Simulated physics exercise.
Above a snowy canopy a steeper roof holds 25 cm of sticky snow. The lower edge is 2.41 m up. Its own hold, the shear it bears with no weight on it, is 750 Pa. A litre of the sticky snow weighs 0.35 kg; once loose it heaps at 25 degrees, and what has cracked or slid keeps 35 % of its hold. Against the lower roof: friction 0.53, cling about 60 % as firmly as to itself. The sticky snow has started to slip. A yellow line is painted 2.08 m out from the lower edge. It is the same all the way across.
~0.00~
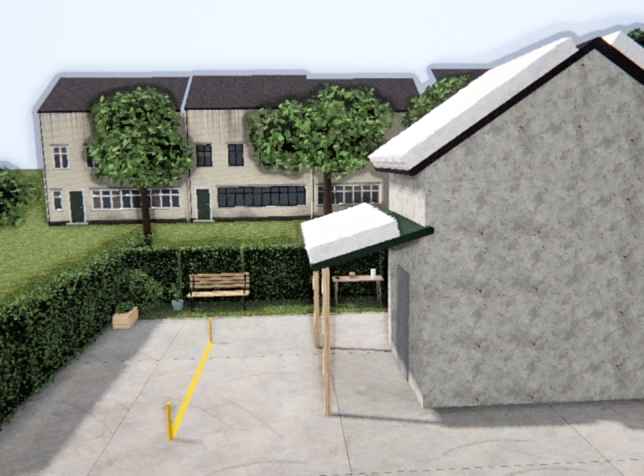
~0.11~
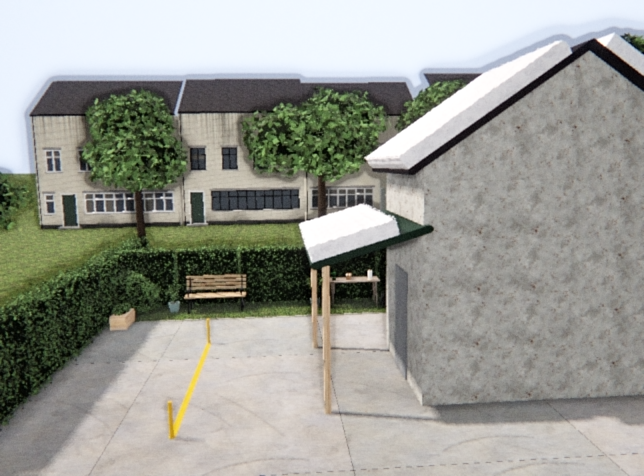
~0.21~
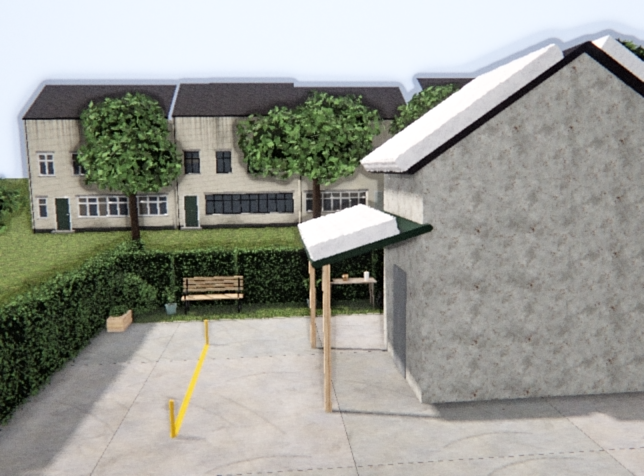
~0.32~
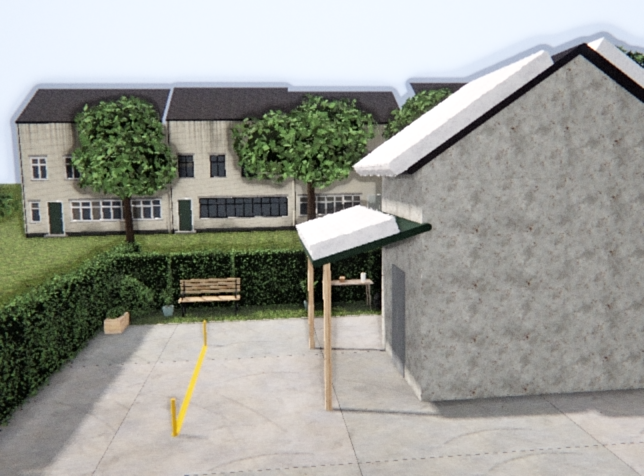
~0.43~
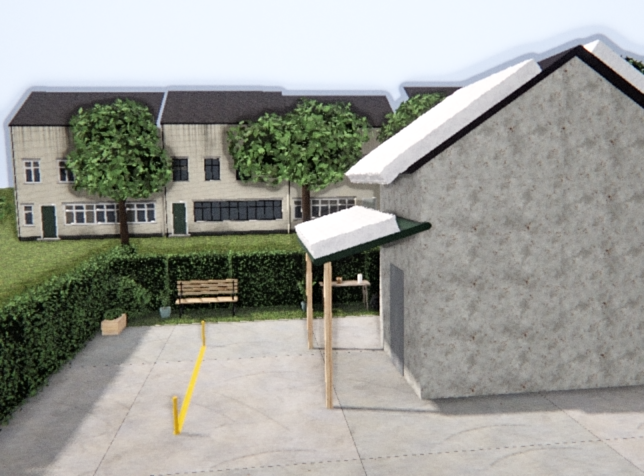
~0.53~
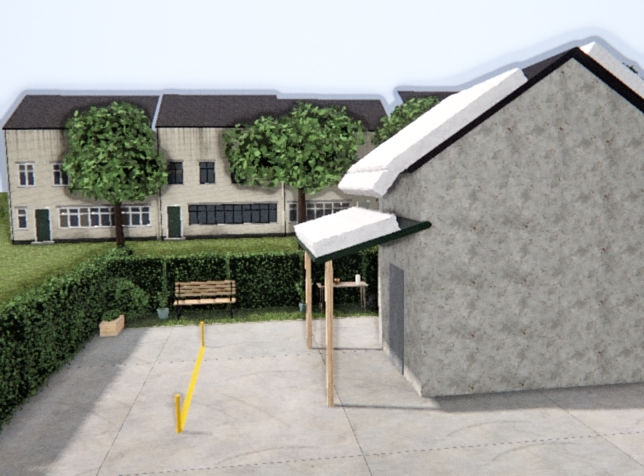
A grey building with snow on its steep roof stood beside a paved yard, and the thick white layer slid slowly down the left slope, edging out over the roof's edge above a snowy canopy.
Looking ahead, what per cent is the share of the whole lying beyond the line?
Expect roughly 32 %.
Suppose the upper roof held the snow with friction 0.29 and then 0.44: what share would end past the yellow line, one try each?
In that order: 16 %, 3 %.
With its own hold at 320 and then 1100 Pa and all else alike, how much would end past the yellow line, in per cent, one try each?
In that order: 45 %, 20 %.
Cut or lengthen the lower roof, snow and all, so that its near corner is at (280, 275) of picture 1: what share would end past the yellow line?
Then about 25 %.
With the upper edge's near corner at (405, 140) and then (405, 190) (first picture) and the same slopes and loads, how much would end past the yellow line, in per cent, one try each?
In that order: 40 %, 16 %.
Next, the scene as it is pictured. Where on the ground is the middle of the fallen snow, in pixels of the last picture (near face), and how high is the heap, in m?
Near (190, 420), some 0.4 m high.
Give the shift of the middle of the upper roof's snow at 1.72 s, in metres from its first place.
Roughly 5.0 m.
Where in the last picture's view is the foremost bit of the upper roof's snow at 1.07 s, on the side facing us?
At about (300, 241).
After 1.07 s, none is below the lower edge and 0 % is past the line.
After 1.72 s, 56 % is below the lower edge and 0 % is past the line.
After 2.36 s, 73 % is below the lower edge and 32 % is past the line.
After 3.00 s, 73 % is below the lower edge and 32 % is past the line.
After 3.10 s, at the end, 73 % is below the lower edge and 32 % is past the line.
